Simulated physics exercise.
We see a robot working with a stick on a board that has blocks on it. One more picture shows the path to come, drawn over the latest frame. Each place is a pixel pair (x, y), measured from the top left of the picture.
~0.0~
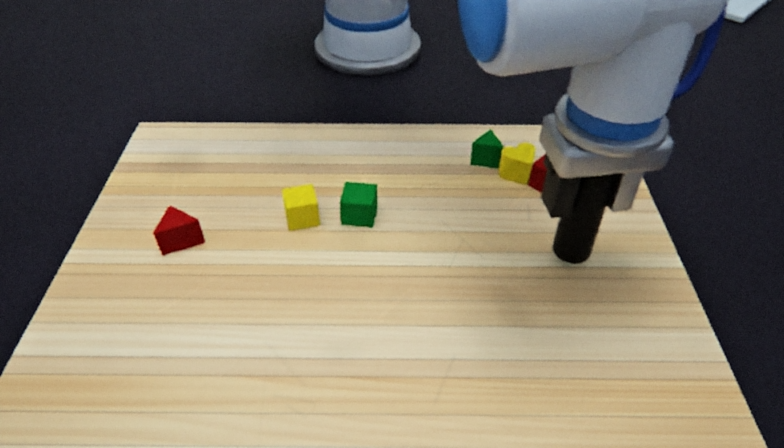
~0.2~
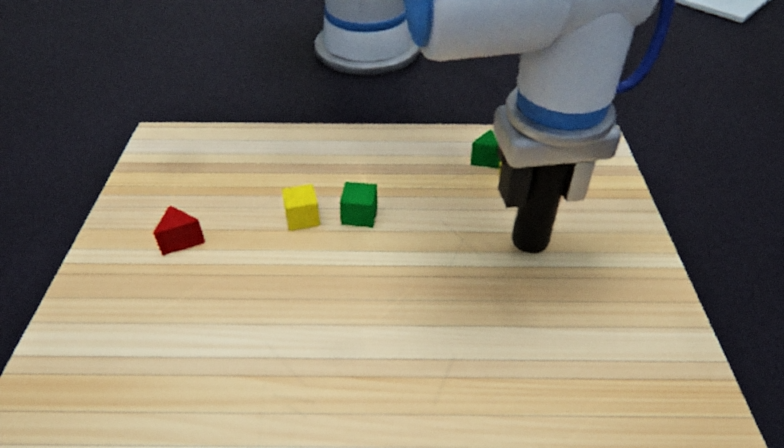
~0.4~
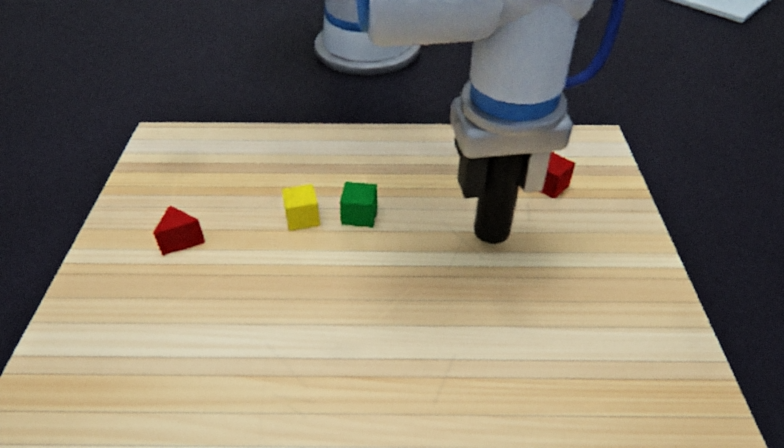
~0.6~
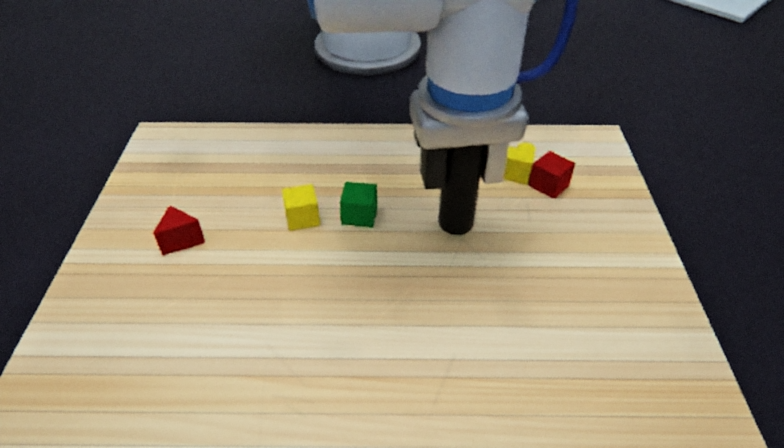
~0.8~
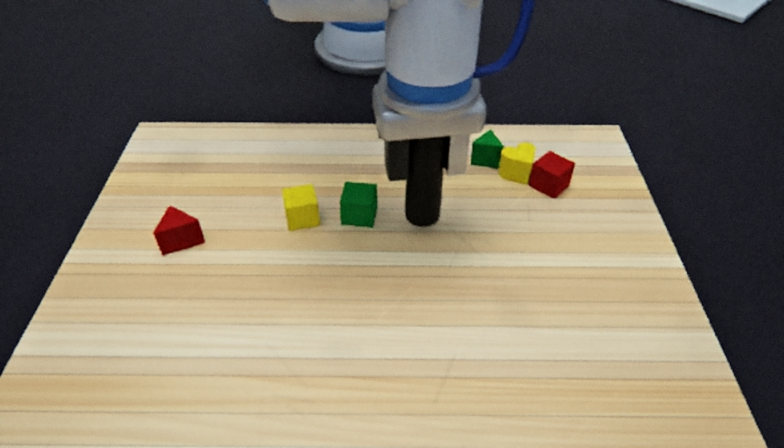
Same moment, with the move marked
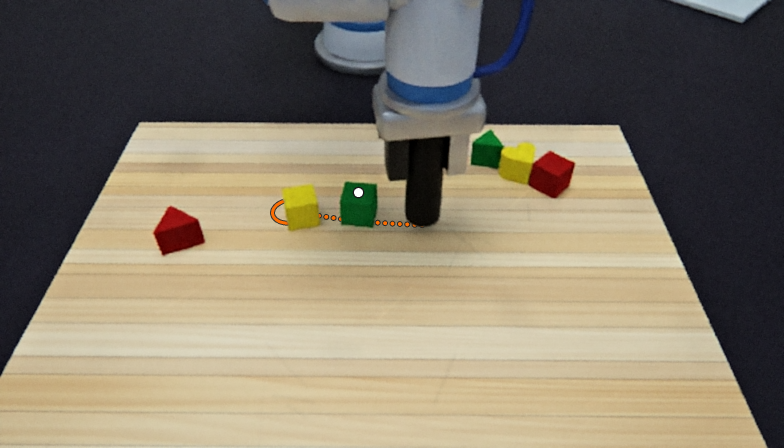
Robot arm moving a black stick steadily leftward across a wooden board, nearing a green block beside a yellow one.
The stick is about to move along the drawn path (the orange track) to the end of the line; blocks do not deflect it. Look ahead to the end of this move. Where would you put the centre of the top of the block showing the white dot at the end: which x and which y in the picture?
The answer is (304, 168).
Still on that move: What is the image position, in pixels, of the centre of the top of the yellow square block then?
Roughly at (246, 192).
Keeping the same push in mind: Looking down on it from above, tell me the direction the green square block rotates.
Direction: Clockwise.
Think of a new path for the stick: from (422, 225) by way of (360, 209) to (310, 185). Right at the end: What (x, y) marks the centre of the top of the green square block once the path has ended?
If I read the scene right, the answer is (290, 184).
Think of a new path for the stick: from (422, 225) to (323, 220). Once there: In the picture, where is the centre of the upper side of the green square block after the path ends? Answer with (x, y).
The top centre is at (312, 177).
The drawn path runs from (422, 225) through (354, 221) to (290, 211); the dot is on the green square block.
The first path, step by step. One third of the way, stick (376, 214); green square block (346, 189), turned 15° clockwise.
Two thirds of the way, stick (331, 209); yellow square block (290, 194), turned 25° anticlockwise; green square block (315, 176), turned 50° clockwise.
At the end, stick (288, 203); yellow square block (246, 192), turned 35° anticlockwise; green square block (304, 168), turned 90° clockwise.
